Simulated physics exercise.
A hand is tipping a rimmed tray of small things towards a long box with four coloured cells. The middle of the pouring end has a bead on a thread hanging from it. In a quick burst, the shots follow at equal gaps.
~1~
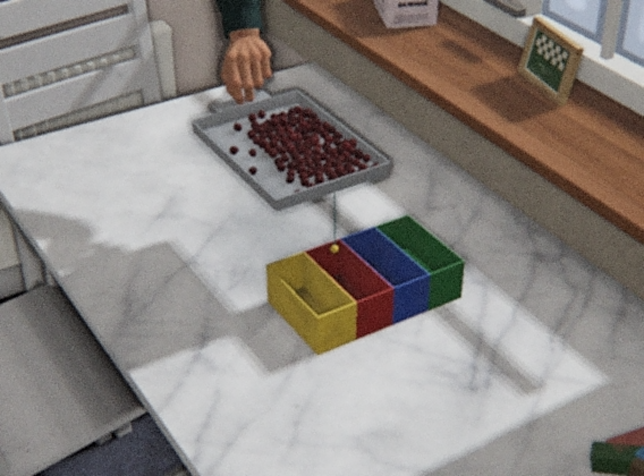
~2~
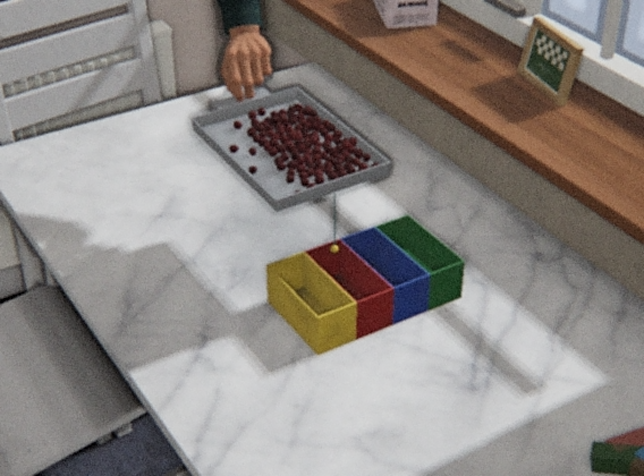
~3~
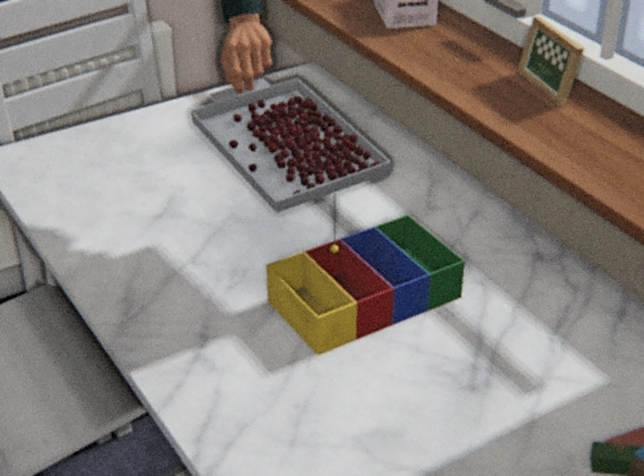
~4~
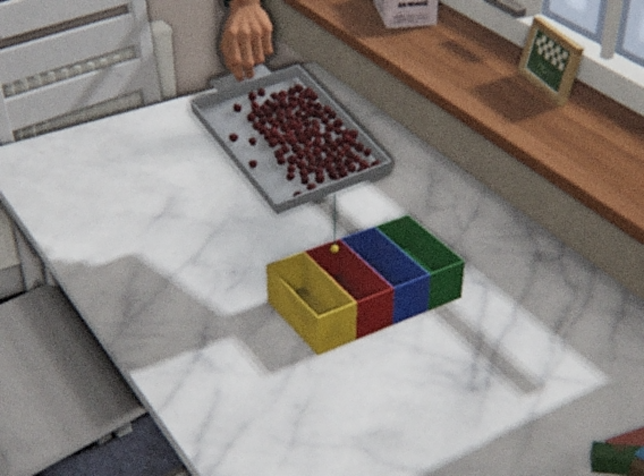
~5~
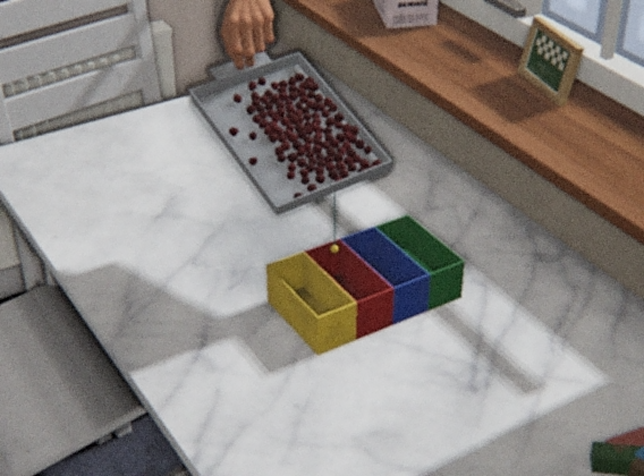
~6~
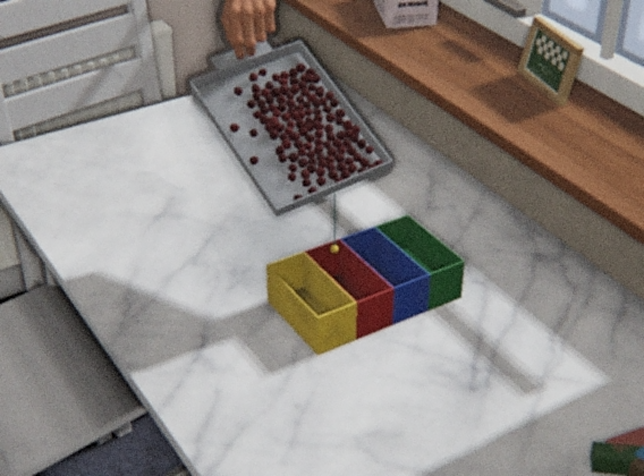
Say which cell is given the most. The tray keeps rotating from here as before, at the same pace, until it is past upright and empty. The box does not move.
The yellow cell is given the most.
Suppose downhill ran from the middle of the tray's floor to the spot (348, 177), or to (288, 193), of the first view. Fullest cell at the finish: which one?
The first time it is the blue one, and the second time it is the cell in yellow.
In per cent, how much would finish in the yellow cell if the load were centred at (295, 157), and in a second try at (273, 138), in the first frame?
Try 1: 50 %; try 2: 40 %.
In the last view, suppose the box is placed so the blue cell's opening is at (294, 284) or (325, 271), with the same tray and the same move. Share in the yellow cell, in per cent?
In order: 0 percent and 0 percent.
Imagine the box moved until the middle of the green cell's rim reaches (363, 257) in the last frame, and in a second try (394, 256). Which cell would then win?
That red cell, and then the cell in red.
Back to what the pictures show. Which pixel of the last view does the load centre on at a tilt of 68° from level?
Around (313, 152).
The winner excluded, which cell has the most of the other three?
The cell in red.
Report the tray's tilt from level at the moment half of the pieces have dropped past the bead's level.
That happens at close to 115 degrees.
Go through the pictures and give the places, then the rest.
In the first picture, corners of the pouring end at (276, 198) and (388, 162), level; middle of the load at (308, 147), dried cherries; bead on its thread at (334, 249); yellow cell at (337, 325); red cell at (374, 310); blue cell at (411, 296); green cell at (446, 282).
In the second picture, corners of the pouring end at (277, 199) and (388, 162), level; middle of the load at (308, 146).
In the third picture, corners of the pouring end at (277, 200) and (388, 161), tipped barely, lowest at the left corner; middle of the load at (308, 142).
In the fourth picture, corners of the pouring end at (277, 203) and (389, 161), tipped a little, lowest at the left corner; middle of the load at (309, 136).
In the fifth picture, corners of the pouring end at (277, 205) and (389, 160), tipped clearly, lowest at the left corner; middle of the load at (309, 131).
In the sixth picture, corners of the pouring end at (278, 207) and (390, 160), tipped clearly, lowest at the left corner; middle of the load at (310, 127), about a quarter on the move; yellow cell at (337, 325); red cell at (374, 310); blue cell at (411, 296); green cell at (446, 282).
Soon after the last picture, tray tipped steeply; nearly all on the tray; a stray few in the red cell; a small part falling or outside the box.
A little later, tray tipped past a quarter turn; most on the tray; a small part in the yellow cell; a stray few in the red cell; about a quarter falling or outside the box.
Later still, tray tipped past a quarter turn; about half in the yellow cell; about a quarter in the red cell; a stray few in the blue cell; about a quarter falling or outside the box.
At rest, tray tipped past a quarter turn; about half in the yellow cell; about a quarter in the red cell; a stray few in the blue cell; none in the green cell; about a quarter outside the box.
